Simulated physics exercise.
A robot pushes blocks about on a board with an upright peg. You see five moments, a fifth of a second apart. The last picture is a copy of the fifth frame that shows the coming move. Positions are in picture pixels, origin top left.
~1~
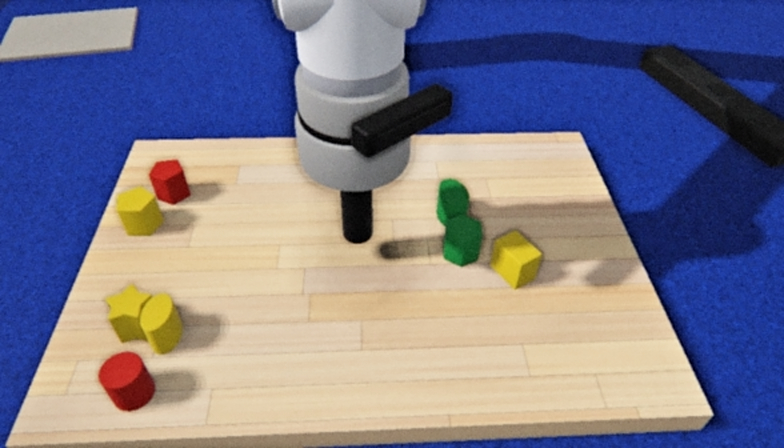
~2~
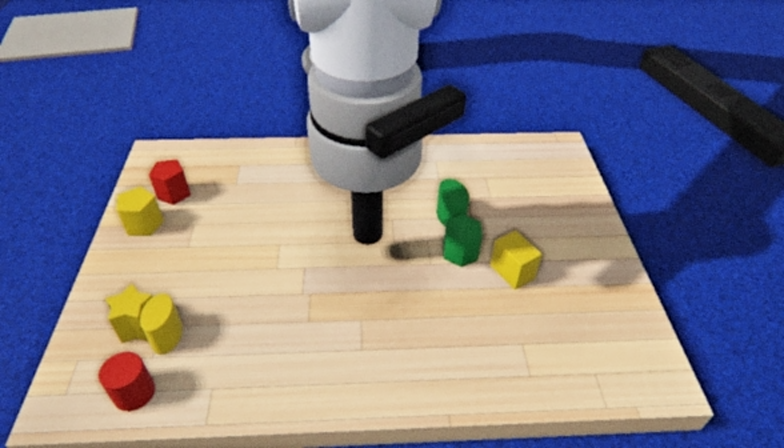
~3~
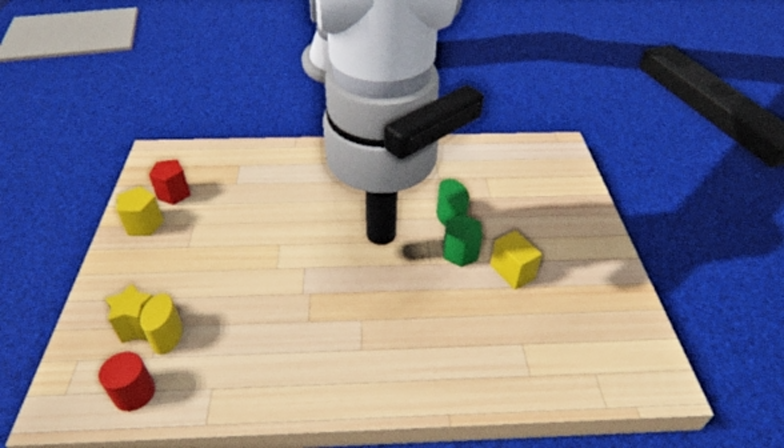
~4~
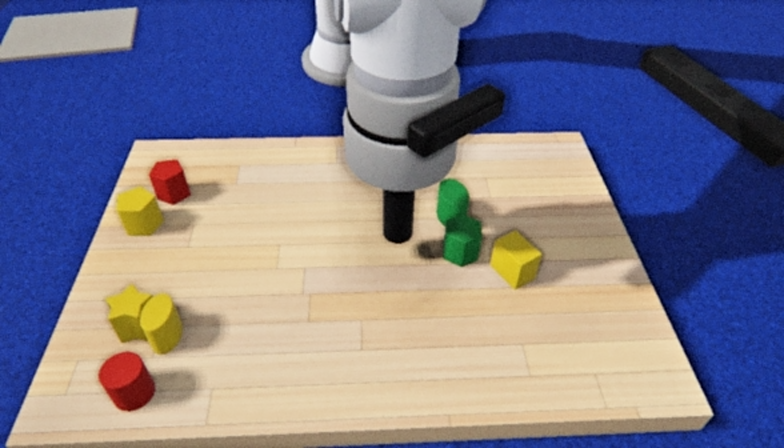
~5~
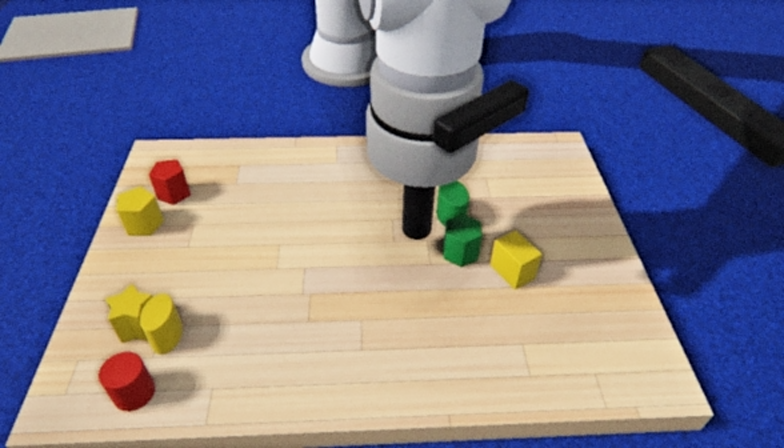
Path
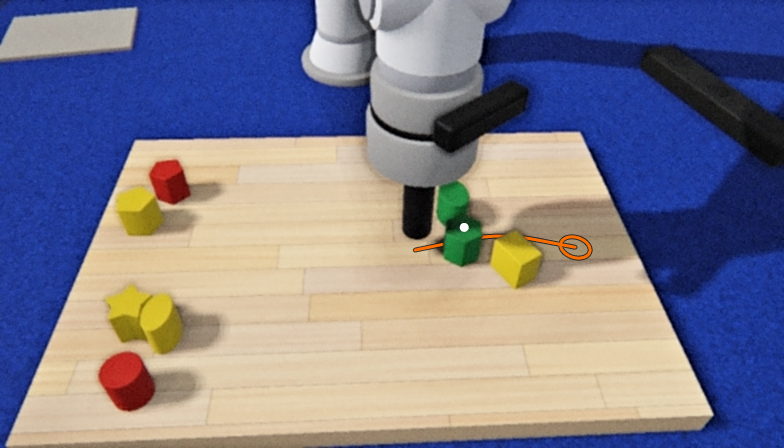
A robot arm with a black upright peg starts near the middle of a wooden board, left of two green blocks and a yellow one. It slides steadily a short way right until the peg is close beside the green pair, while all the blocks, including the red and yellow ones at left, stay still.
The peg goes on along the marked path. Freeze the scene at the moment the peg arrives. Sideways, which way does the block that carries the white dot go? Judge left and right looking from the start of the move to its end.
Right.
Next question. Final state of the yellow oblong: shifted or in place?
When the path is over, the yellow oblong has left its spot.
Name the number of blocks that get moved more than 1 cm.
I reckon the push displaces two of the blocks by more than 1 cm.
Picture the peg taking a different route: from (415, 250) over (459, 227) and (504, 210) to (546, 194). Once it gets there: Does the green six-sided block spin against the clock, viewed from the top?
My answer is no.
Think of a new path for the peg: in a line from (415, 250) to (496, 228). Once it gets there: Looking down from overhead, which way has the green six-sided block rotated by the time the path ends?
Overhead view: Clockwise.
Drawn move, from (415, 250) through (493, 236) to (575, 247); the dot is on the green six-sided block.
The first path, step by step. One third of the way, peg at (472, 220); green six-sided block at (498, 231), turned 55° clockwise; yellow oblong at (528, 252).
Two thirds of the way, peg at (526, 218); green six-sided block at (534, 236), turned 90° clockwise; yellow oblong at (545, 264), turned 35° clockwise.
At the end, peg at (582, 228); green oval still; green six-sided block at (542, 237), turned 105° clockwise; yellow oblong at (546, 267), turned 40° clockwise.
